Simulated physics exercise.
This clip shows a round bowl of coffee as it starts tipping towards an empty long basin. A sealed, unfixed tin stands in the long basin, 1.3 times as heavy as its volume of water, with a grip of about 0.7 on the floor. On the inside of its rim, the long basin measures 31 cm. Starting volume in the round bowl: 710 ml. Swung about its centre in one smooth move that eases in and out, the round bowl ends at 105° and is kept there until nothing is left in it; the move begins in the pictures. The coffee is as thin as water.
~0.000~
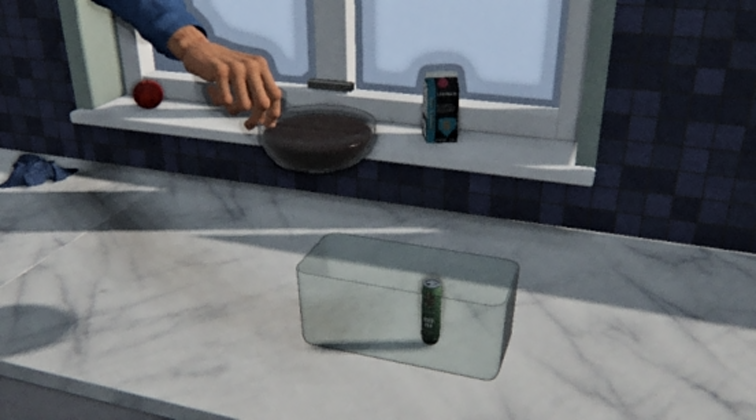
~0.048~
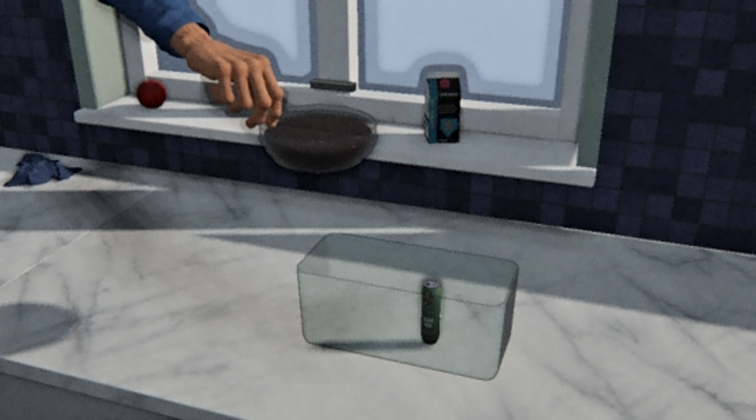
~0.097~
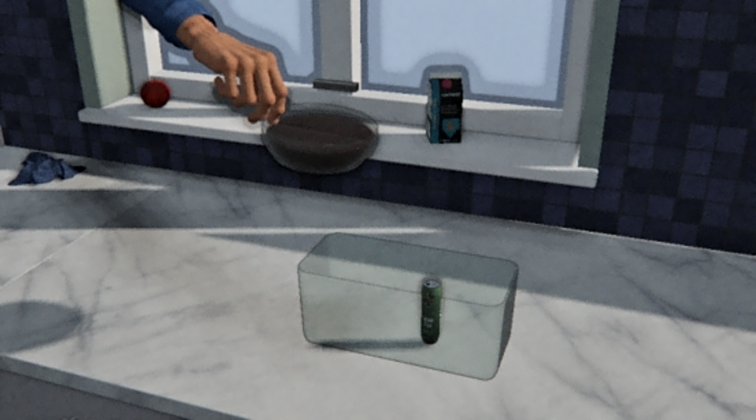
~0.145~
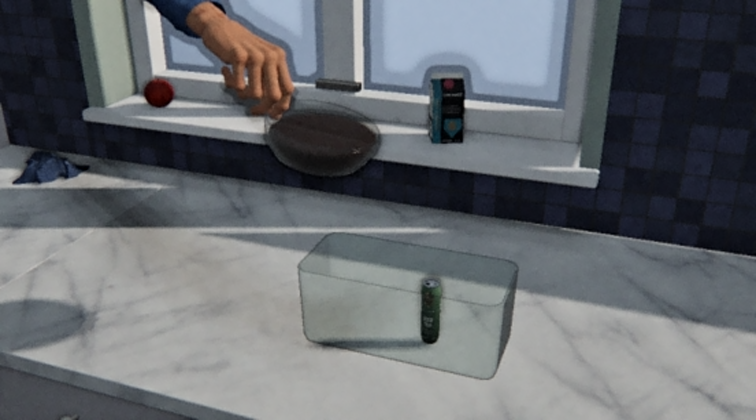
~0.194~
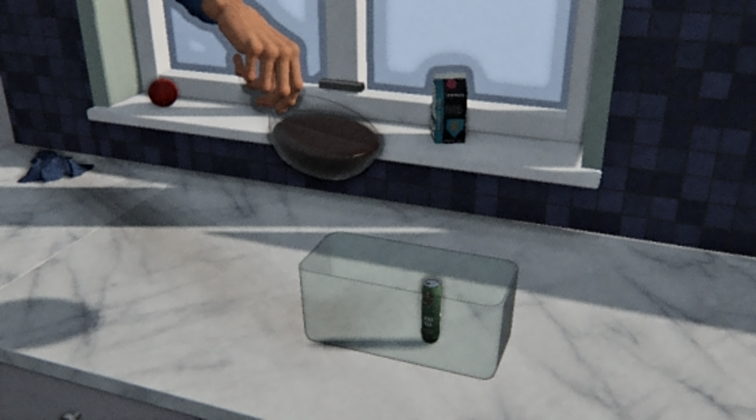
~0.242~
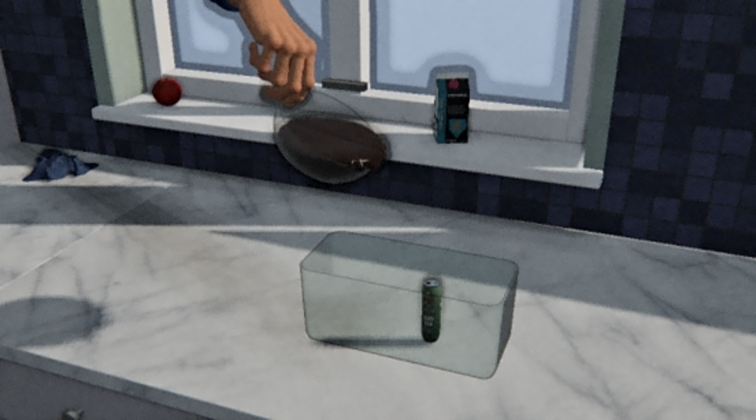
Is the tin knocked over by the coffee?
Yes.
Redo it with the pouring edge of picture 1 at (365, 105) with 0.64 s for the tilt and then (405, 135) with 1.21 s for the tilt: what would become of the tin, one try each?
First it falls; then it keeps standing.
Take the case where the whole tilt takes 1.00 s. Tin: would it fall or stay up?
The tin stays on its base.
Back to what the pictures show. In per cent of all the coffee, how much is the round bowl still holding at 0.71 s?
0 per cent or so.
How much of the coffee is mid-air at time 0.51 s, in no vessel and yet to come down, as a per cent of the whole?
It comes to about 52 percent.
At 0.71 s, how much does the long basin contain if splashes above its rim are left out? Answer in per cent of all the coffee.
96 per cent or thereabouts.
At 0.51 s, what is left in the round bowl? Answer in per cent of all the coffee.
Still held: Roughly 7 % of the total.
By 0.51 s the tilt is 95° and 7 per cent is still to pour; the tin stands where it began.
By 0.71 s the tilt is 105° and 0 per cent is still to pour; the tin leans 8°.
By 0.92 s the tilt is 105° and 0 per cent is still to pour; the tin leans 15°.
By 1.14 s the tilt is 105° and 0 per cent is still to pour; the tin lies on its side.
At rest the tin lies on its side.
